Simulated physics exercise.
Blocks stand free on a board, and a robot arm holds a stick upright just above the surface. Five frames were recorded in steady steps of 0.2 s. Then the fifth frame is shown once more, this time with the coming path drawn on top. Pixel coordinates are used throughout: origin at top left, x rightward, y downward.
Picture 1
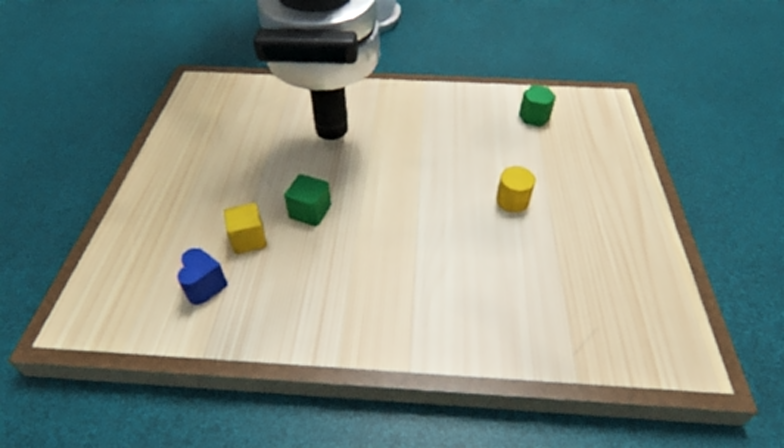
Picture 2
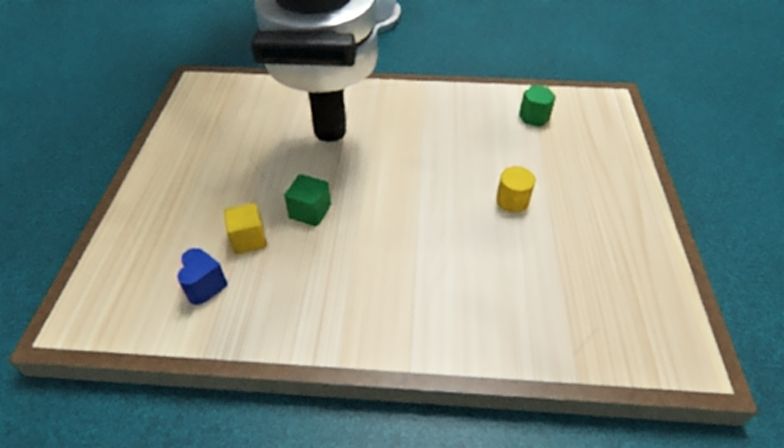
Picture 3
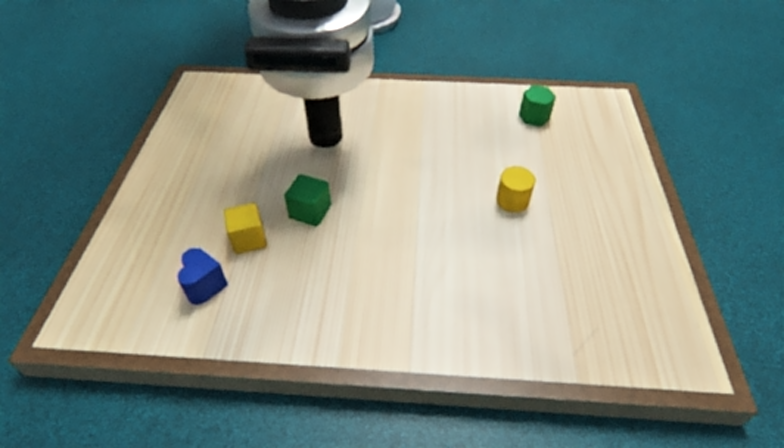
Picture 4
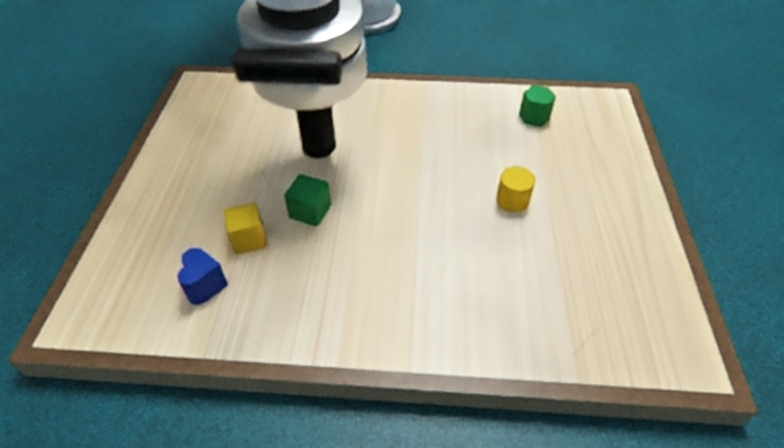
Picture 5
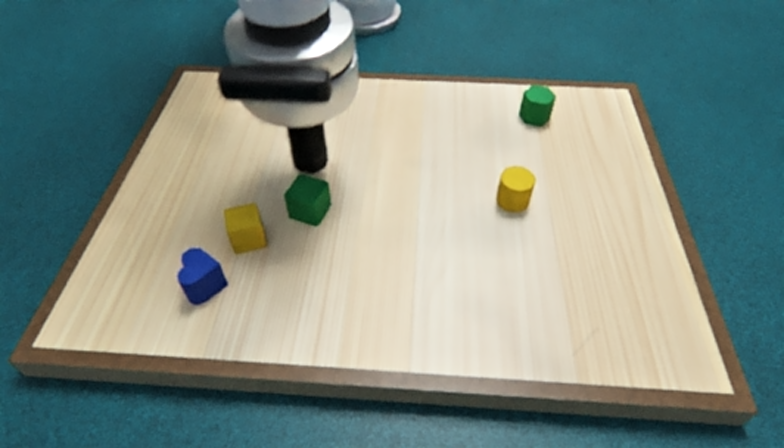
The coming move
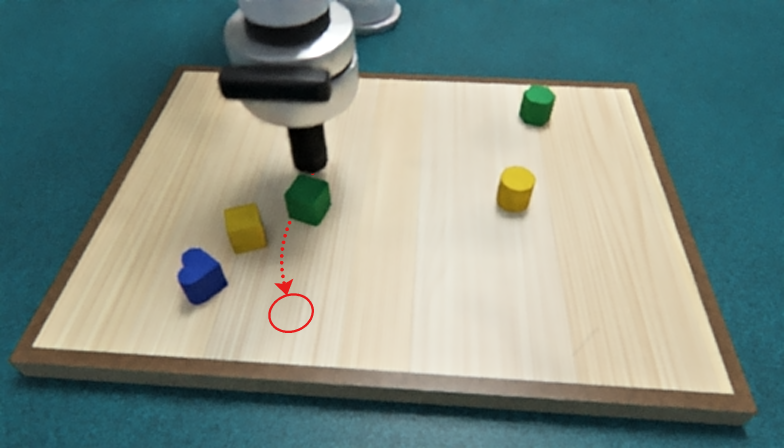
The clip opens on a wooden board with a blue heart-shaped block, yellow and green square pieces, and yellow and green pieces further right, beneath a robot arm's black stick. After barely moving, the arm brings the stick toward the viewer and slightly left, close behind the green square piece; no blocks move.
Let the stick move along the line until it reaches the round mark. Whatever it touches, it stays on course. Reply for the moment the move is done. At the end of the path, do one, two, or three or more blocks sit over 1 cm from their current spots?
That push would leave one block displaced by more than about 1 cm.
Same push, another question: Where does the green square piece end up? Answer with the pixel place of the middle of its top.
It should be at about (318, 228).
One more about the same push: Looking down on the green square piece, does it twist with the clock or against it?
Viewed from above: Anti-clockwise.
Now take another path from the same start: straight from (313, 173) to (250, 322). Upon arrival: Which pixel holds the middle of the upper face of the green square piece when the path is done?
At the end it should sit near (315, 231).
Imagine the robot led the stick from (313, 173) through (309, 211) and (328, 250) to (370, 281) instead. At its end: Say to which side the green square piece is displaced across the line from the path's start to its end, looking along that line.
It slides rightward.
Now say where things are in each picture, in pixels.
The first picture shows stick tip (332, 130); block tops, yellow square piece (242, 217); green square piece (306, 188).
The second picture shows stick (331, 132); blocks unchanged.
The third picture shows stick (326, 138); blocks unchanged.
The fourth picture shows stick (319, 148); blocks unchanged.
The fifth picture shows stick (311, 163); yellow square piece (242, 217); green square piece (306, 188).
Path on the board, from (313, 173) via (294, 213) and (282, 260), ending at (291, 313).
On the path given first. One third of the way, stick (291, 203); green square piece (309, 213), turned 65° anticlockwise.
Two thirds of the way, stick (279, 251); green square piece (318, 228), turned 110° anticlockwise.
At the end, stick (289, 303); yellow square piece in place; green square piece (318, 228), turned 110° anticlockwise.
